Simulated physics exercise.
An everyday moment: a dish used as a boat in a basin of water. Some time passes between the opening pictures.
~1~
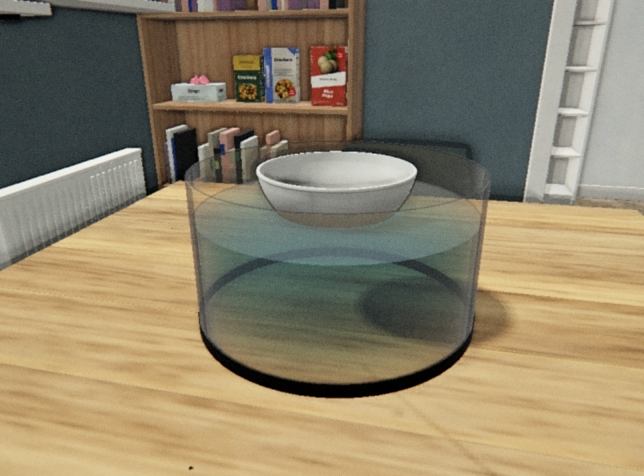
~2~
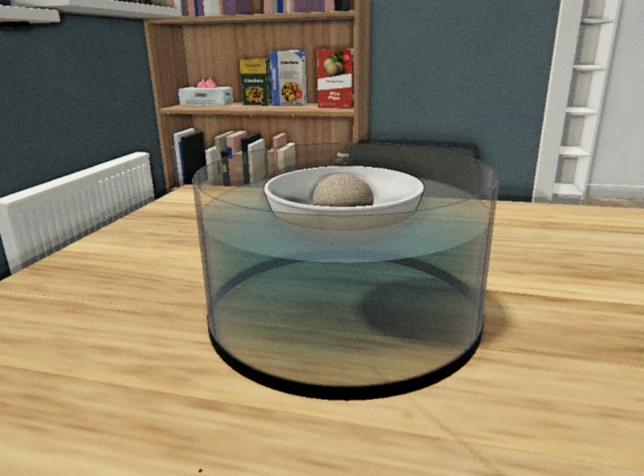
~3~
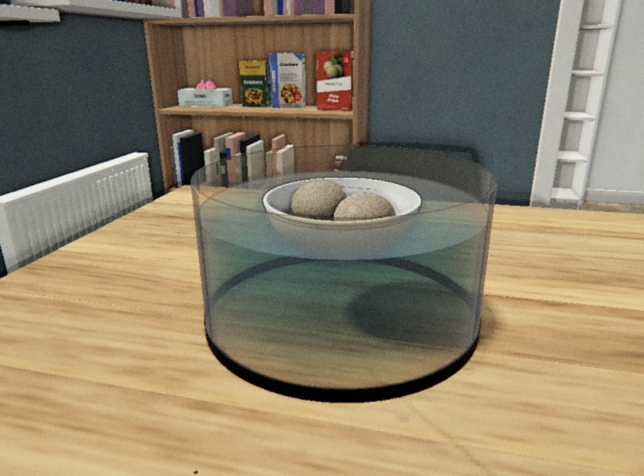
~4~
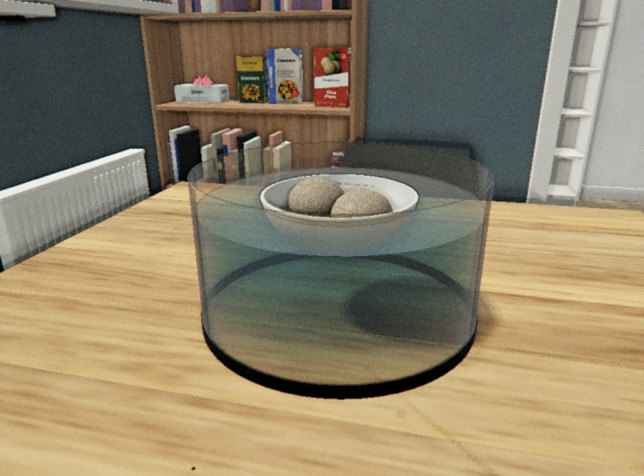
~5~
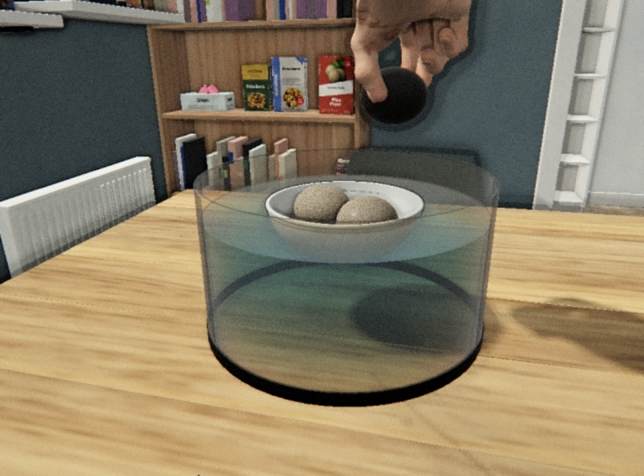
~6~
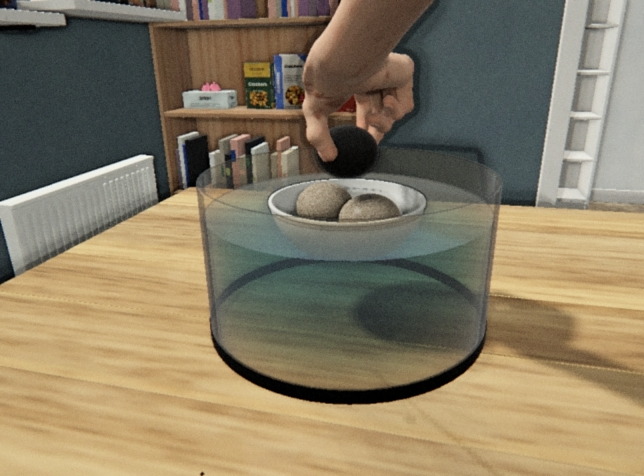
On a wooden table, a hand lowers a dark ball toward a floating bowl holding two stones.
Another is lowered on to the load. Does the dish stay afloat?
The dish goes under.
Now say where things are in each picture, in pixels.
The first frame shows dish (336, 169) empty; most of its side above the surface.
The second frame shows dish (343, 186) with one aboard; about half of its side above the surface.
The third frame shows dish (342, 198) with two aboard; about a fifth of its side above the surface.
The fourth frame shows dish (339, 195) with two aboard; about a fifth of its side above the surface.
The fifth frame shows dish (344, 202) with two aboard; about a fifth of its side above the surface; the next stone in the hand at (394, 96).
The sixth frame shows dish (347, 199) with two aboard; about a fifth of its side above the surface; the next stone in the hand at (347, 152).
A moment on, the stone is in and the dish dips.
Further on, water pours in over its edge.
When it is over, the dish lies on the bottom with its load.
